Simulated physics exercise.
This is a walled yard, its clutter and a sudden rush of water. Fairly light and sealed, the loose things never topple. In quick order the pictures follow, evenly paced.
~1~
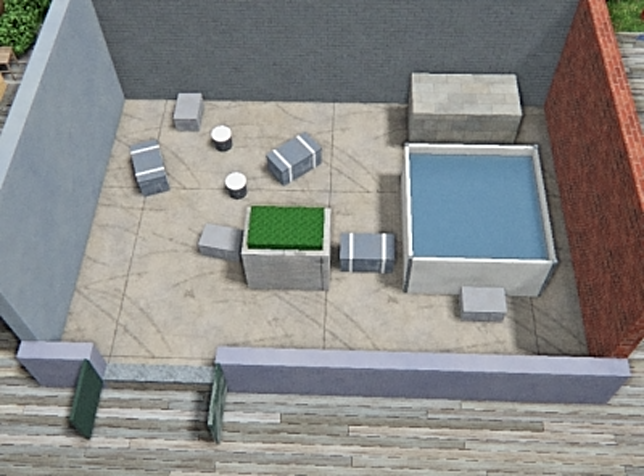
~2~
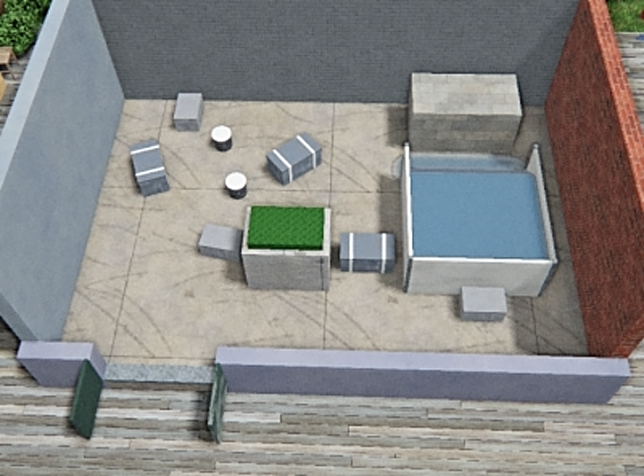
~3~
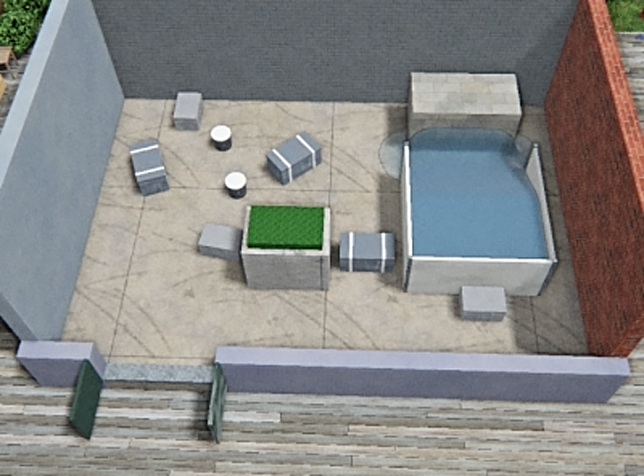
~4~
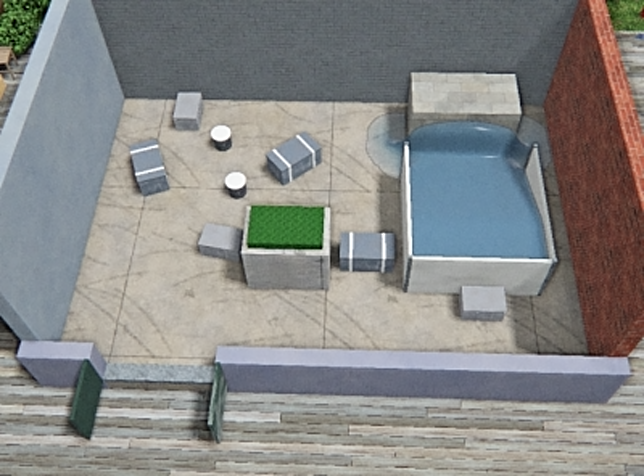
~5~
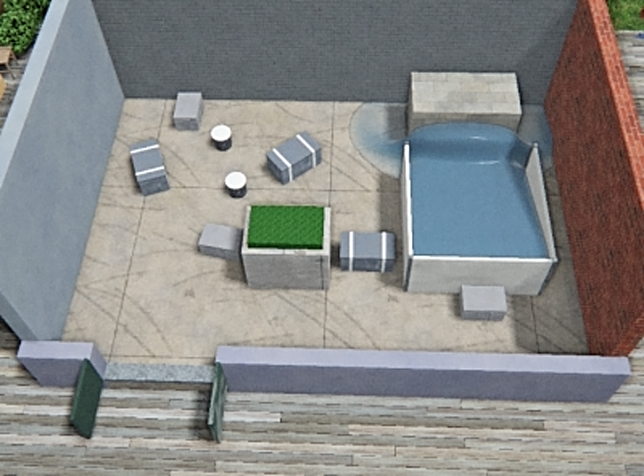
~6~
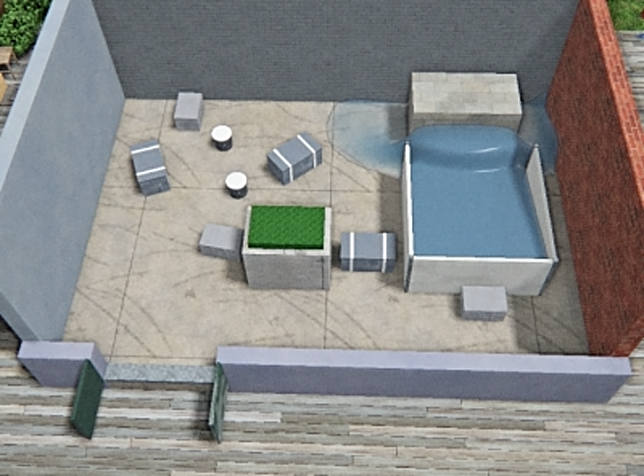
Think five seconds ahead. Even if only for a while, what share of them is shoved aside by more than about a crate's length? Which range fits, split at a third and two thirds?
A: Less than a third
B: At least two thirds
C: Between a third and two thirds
The answer is C.
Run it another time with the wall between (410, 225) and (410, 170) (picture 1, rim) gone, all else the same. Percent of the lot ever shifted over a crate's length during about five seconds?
It comes out at roughly 80 per cent.
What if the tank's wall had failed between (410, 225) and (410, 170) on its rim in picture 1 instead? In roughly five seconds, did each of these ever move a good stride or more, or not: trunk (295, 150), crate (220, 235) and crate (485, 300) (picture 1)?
Travels that far, falls short, falls short.
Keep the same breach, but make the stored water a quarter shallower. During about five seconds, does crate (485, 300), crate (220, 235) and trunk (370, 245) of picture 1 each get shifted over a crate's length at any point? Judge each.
Answers in the order asked: Stayed within the threshold, stayed within the threshold, stayed within the threshold.
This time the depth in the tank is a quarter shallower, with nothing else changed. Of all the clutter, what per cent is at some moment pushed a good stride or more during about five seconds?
60 per cent or so.
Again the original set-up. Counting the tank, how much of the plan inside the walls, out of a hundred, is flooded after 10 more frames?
My figure is about 55 percent.
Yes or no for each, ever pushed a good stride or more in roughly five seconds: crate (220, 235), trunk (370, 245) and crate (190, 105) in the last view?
Item one stayed under the mark, item two stayed under the mark, item three went the distance.
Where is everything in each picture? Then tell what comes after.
In the first frame, a trunk at (147, 160), on the bottom; a crate at (484, 299), on the bottom; 0 of 8 have shifted.
In the second frame, a trunk at (147, 160), on the bottom; a crate at (484, 299) rests on the ground; 0 of 8 have shifted.
In the third frame, a trunk at (147, 160), on the bottom; a crate at (484, 299), on the bottom; 0 of 8 have shifted.
In the fourth frame, a trunk at (147, 160) rests on the ground; a crate at (484, 299), on the bottom; 0 of 8 have shifted.
In the fifth frame, a trunk at (147, 160) rests on the ground; a crate at (484, 298) rests on the ground; 0 of 8 have shifted.
In the sixth frame, a trunk at (148, 160) rests on the ground; a crate at (485, 298) rests on the ground; 0 of 8 have shifted.
A moment on, 0 of 8 are well off their spots; 0 afloat.
Next, 4 of 8 are well off their spots; 1 afloat.
Later, 5 of 8 are well off their spots; 3 afloat.
In the end, 5 of 8 are well off their spots, and 5 have been at some point; 4 afloat.
